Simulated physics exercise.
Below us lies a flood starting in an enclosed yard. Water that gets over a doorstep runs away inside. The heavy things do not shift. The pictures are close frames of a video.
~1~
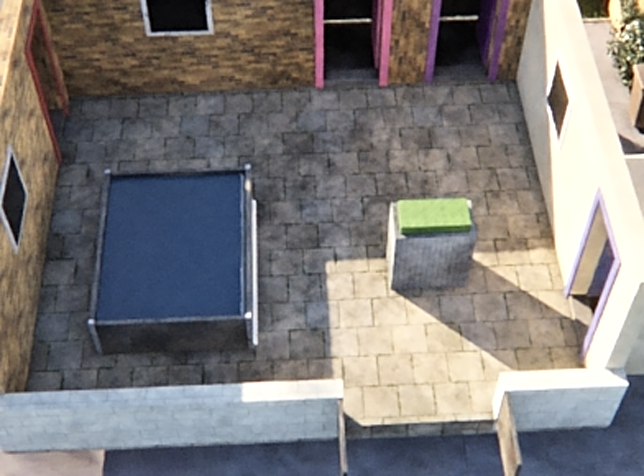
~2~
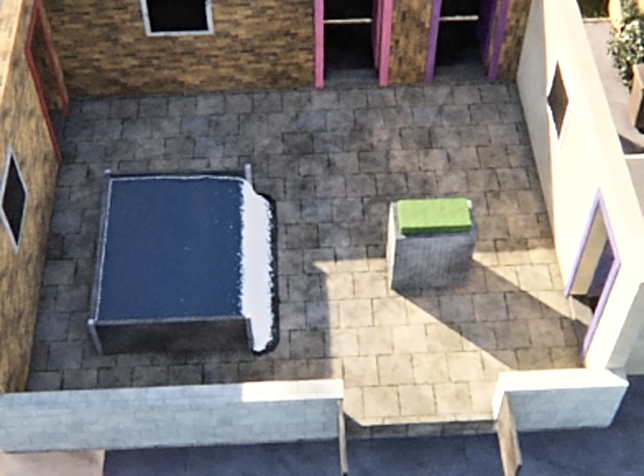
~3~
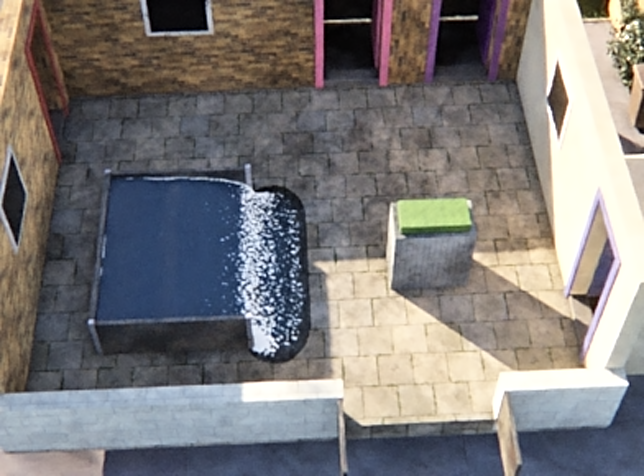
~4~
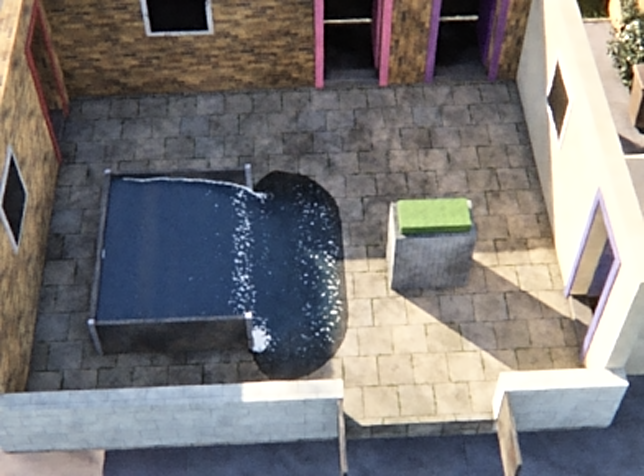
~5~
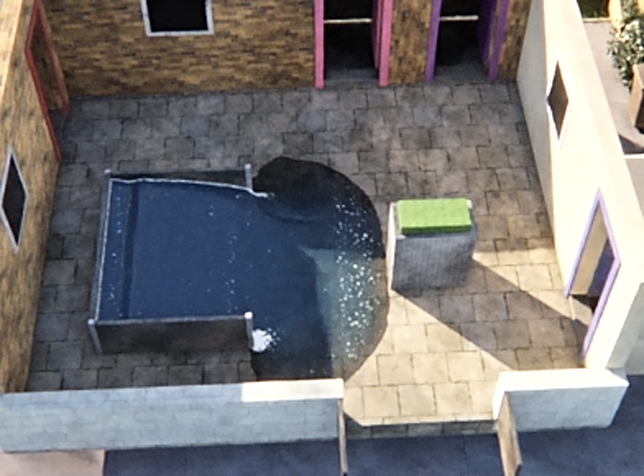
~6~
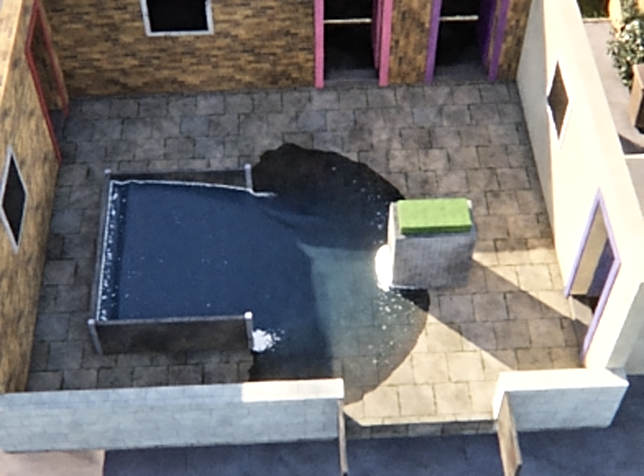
In the video, dark blue water sits in a rectangular tank in a paved, walled yard, then pours out through its open right side, spreading across the paving in a rounded, foam-flecked sheet and reaching a green-topped grey block.
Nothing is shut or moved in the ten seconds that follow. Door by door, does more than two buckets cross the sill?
One by one: The purple door lets in a lot; the red door admits no more than that; the blue door lets in a lot; the pink door admits no more than that.
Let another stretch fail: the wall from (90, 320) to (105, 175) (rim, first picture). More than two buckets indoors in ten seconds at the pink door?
Pink door is under.
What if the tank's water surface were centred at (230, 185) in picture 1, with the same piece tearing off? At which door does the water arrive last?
It is the red one.
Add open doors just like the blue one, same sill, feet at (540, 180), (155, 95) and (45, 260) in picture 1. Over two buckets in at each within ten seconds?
As listed: Takes more, keeps below it, holds.
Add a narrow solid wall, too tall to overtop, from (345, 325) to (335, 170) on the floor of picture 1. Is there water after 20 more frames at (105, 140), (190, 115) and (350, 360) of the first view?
As listed: Wet, awash, awash.
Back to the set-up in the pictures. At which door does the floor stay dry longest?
The door marked red.
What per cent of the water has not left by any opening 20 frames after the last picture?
Some 88 per cent.
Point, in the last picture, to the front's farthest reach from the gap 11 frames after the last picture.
At about (515, 104).
A moment on, water covers 45 % of the floor; the purple door not reached, the red door not reached, the blue door wet at the sill, nothing in, the pink door not reached.
Next, water covers 55 % of the floor; the purple door not reached, the red door not reached, the blue door over two buckets in, the pink door wet at the sill, nothing in.
Then, water covers 60 % of the floor; the purple door over two buckets in, the red door not reached, the blue door over two buckets in, the pink door wet at the sill, nothing in.
Later, water covers 70 % of the floor; the purple door far over two buckets in, the red door not reached, the blue door far over two buckets in, the pink door wet at the sill, nothing in.
In the end, water covers 100 % of the floor; the purple door far over two buckets in, the red door wet at the sill, nothing in, the blue door far over two buckets in, the pink door wet at the sill, nothing in.
